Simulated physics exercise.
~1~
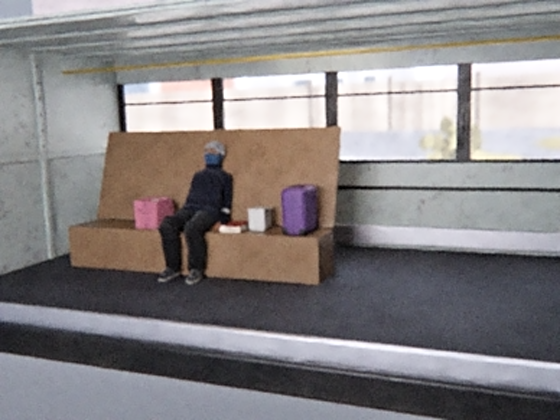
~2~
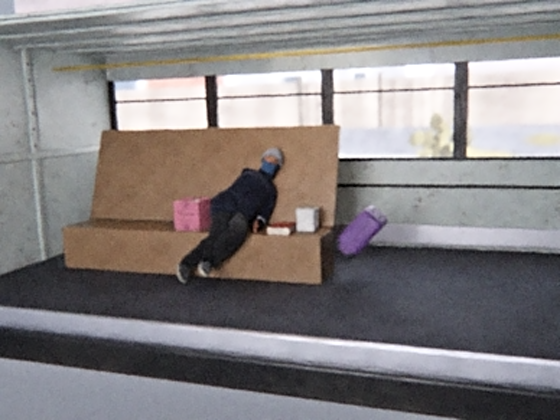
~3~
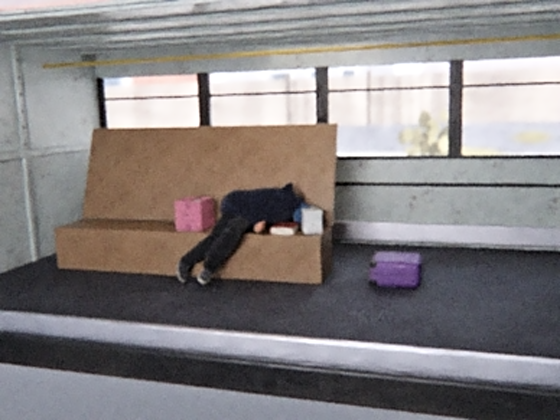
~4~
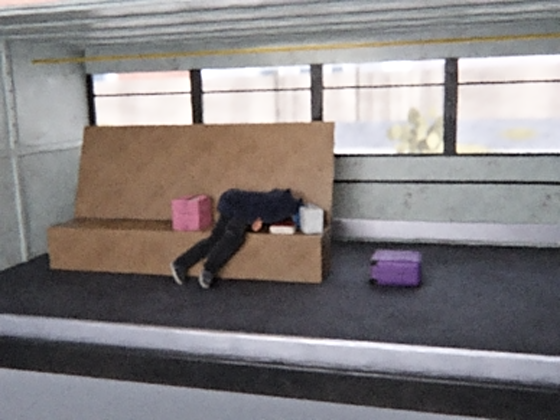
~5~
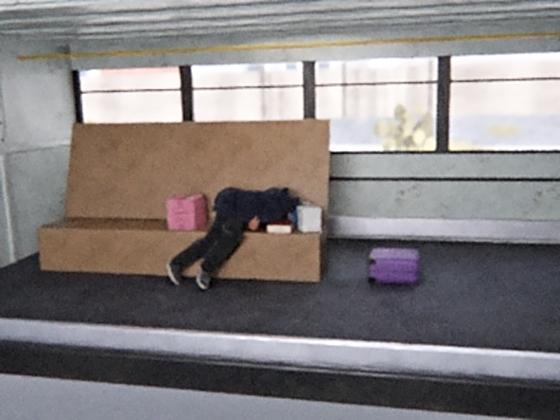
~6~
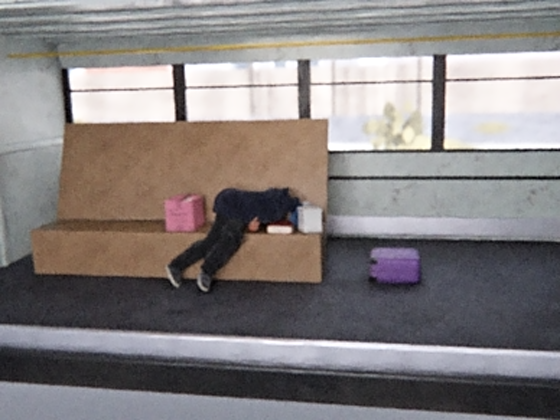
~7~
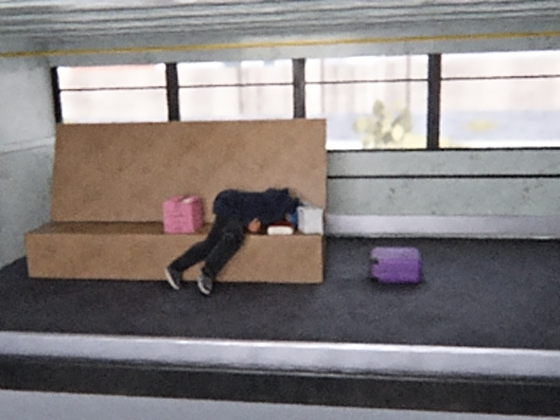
In this clip, a seated figure on a brown bench with a pink holdall, white tub and red folder slumps right and ends lying face down across the seat, while a purple case tips off the right end onto the floor and rests on its side as the other items stay aboard.
